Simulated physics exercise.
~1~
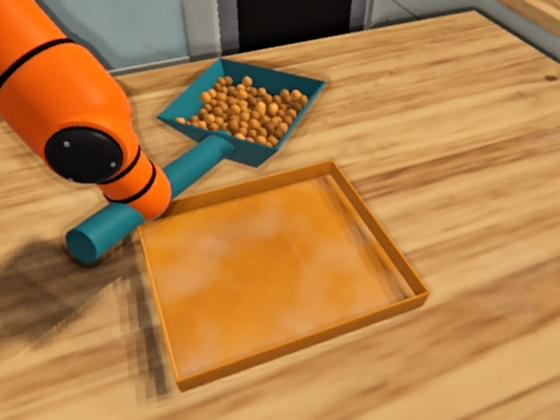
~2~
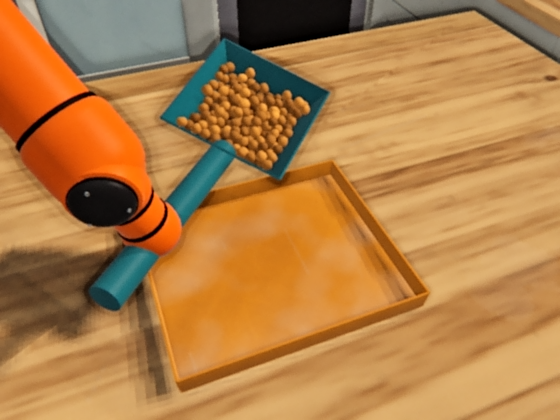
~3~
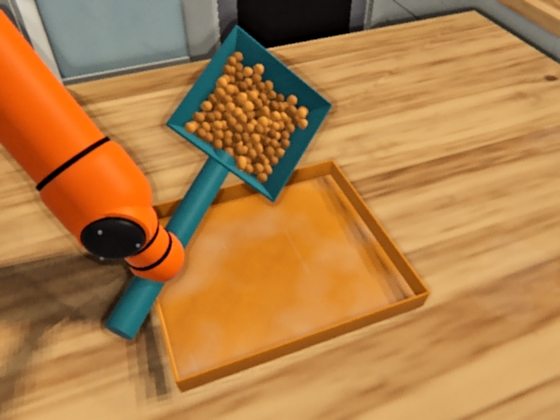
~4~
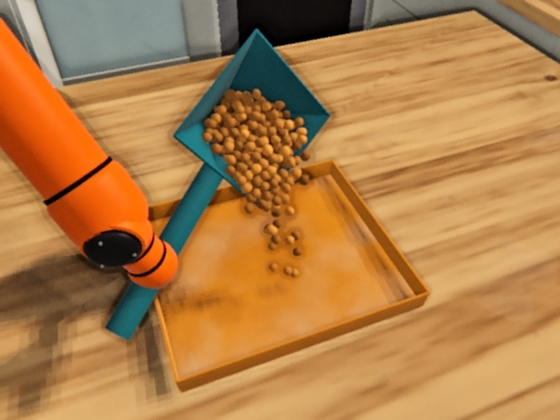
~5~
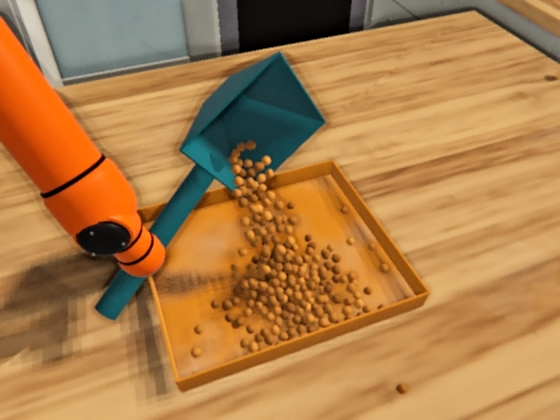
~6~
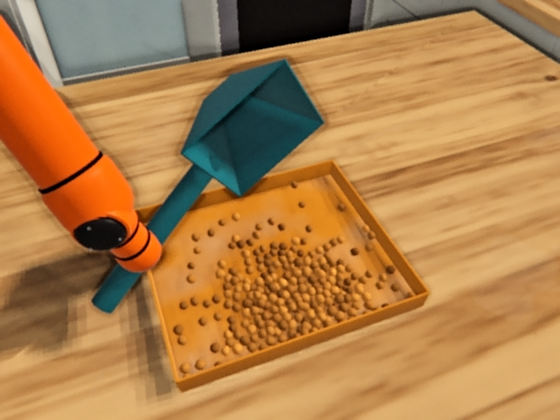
Orange robot arm tilting a teal scoop and pouring roasted chickpeas into a shallow orange tray, leaving the scoop empty.
